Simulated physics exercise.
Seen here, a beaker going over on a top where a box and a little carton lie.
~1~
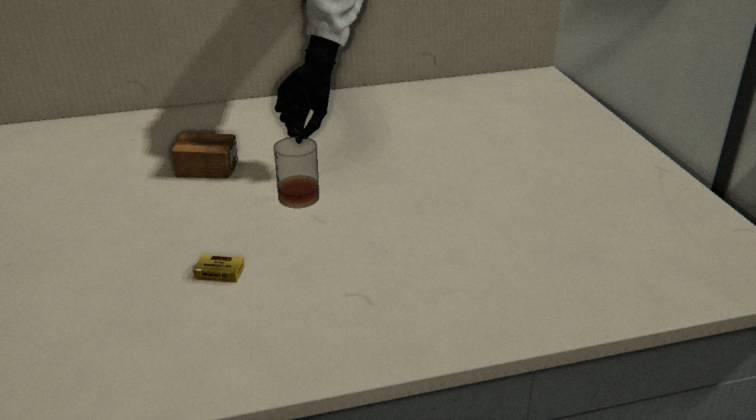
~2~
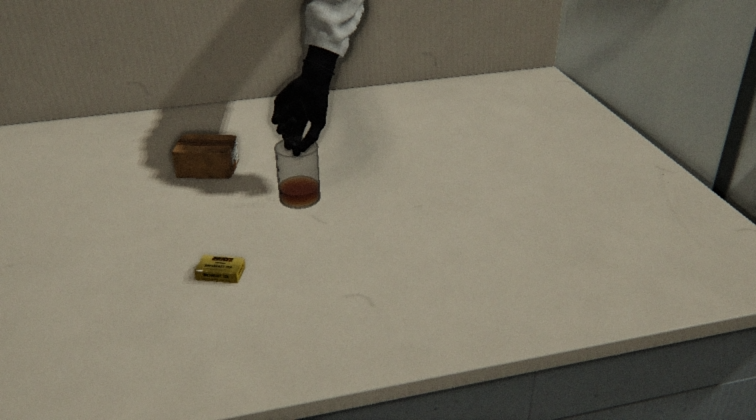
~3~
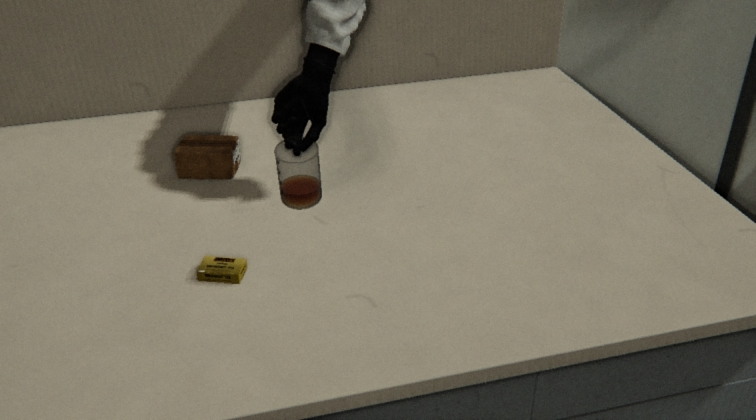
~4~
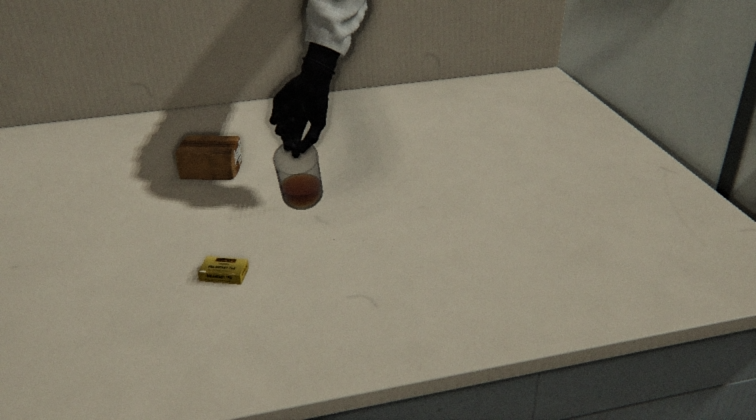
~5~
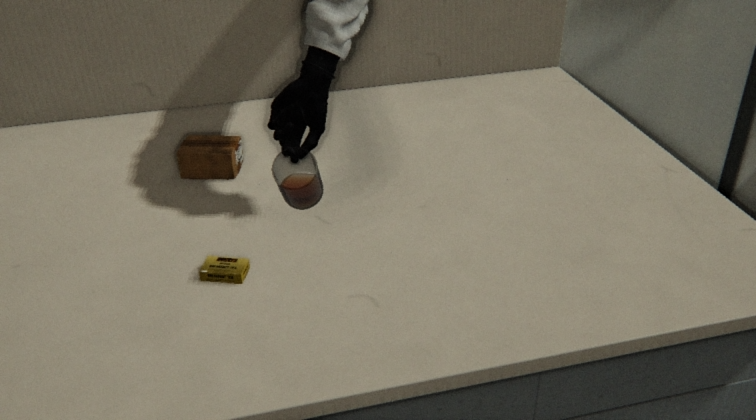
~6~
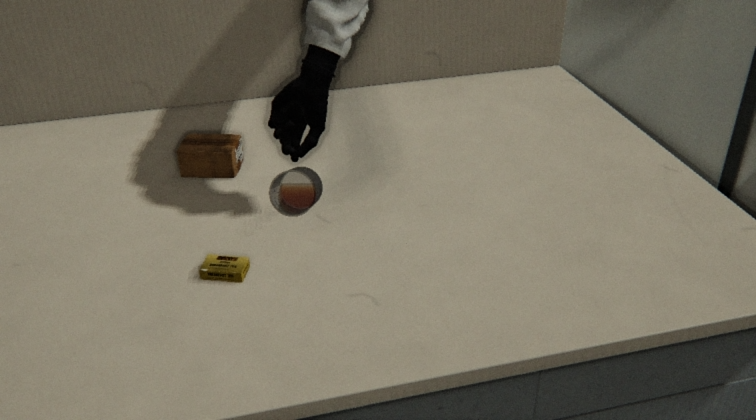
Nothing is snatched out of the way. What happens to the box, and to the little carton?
The box stays dry and the little carton gets wet.
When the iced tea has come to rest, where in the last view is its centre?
Roughly at (268, 335).
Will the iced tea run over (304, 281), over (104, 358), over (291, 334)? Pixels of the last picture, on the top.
In turn: Reached, dry, in the puddle.
A moment on, the puddle covers about as much as a plate; the box is untouched; the little carton is reached.
When it is over, the puddle covers about as much as a plate; the box is untouched; the little carton is reached.
